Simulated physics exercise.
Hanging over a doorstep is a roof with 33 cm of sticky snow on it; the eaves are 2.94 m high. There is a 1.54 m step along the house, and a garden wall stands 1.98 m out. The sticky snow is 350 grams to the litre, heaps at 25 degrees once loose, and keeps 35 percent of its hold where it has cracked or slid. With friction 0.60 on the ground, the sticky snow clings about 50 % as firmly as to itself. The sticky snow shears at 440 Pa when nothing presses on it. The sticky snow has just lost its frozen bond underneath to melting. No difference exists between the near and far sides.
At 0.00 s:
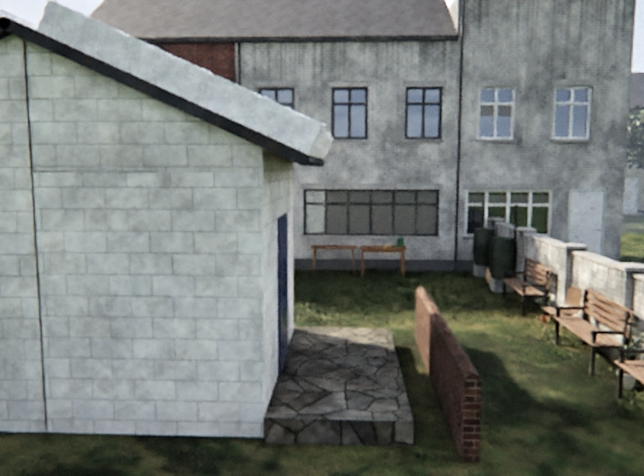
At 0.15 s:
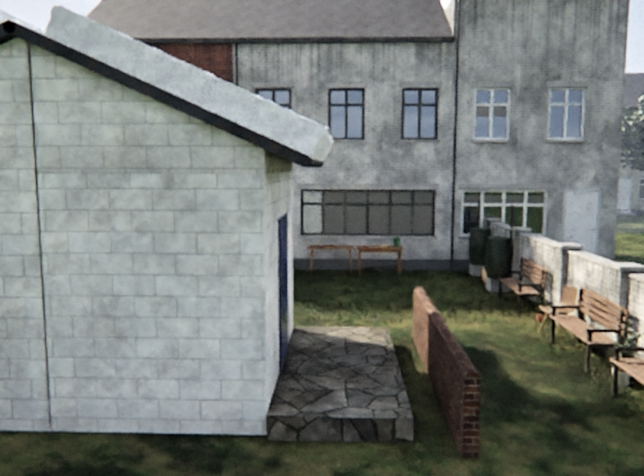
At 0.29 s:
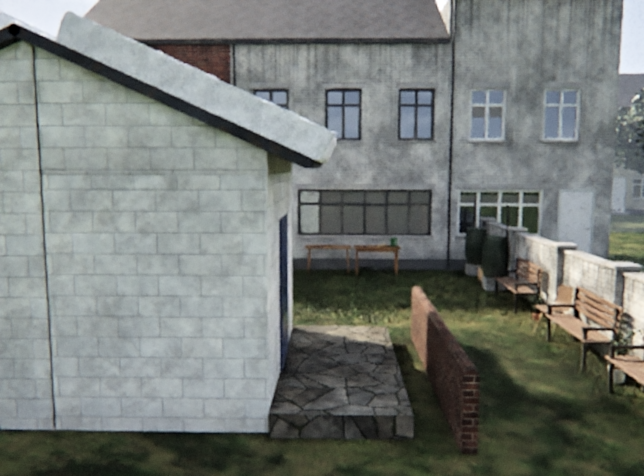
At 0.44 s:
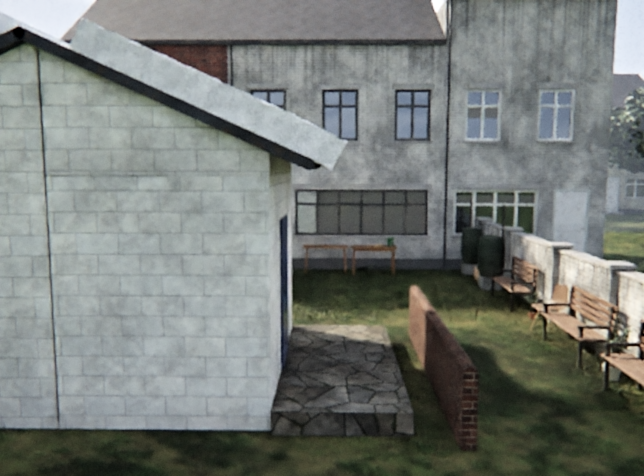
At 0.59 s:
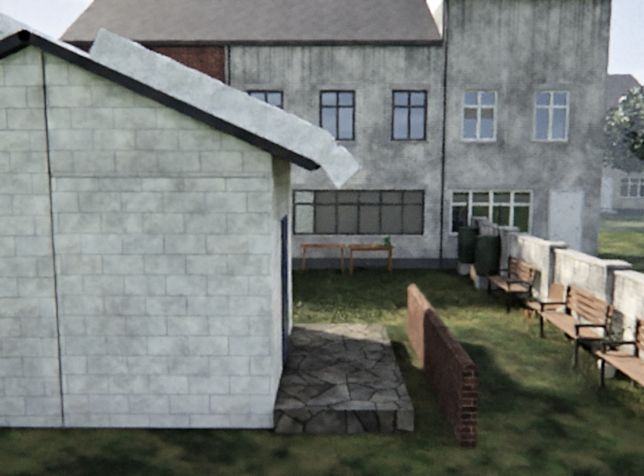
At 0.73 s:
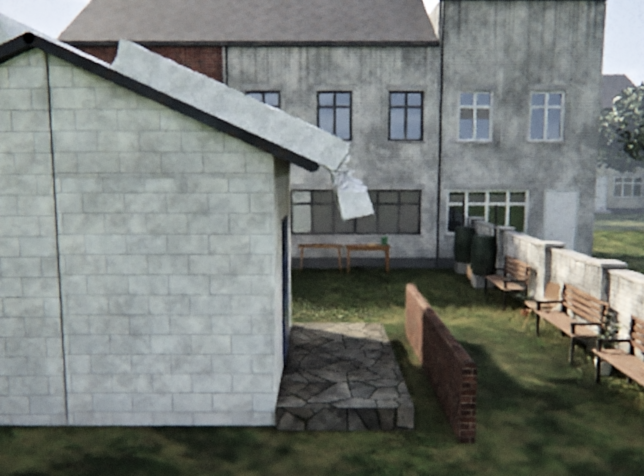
A thick white slab of snow slid slowly down the small block building's roof to the right, poked out past the eaves above a stone step, then cracked and bent downward at its front edge.
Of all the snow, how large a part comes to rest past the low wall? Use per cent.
Close to 32 % of the snow ends past the low wall.
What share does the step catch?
It works out at some 35 per cent.
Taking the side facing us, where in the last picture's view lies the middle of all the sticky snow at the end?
About (469, 405).
After 1.14 s, 74 % is still on the roof and 0 % is past the low wall.
After 1.63 s, 30 % is still on the roof and 0 % is past the low wall.
After 2.11 s, none is still on the roof and 30 % is past the low wall.
After 2.60 s, none is still on the roof and 32 % is past the low wall.
After 3.10 s, none is still on the roof and 32 % is past the low wall.
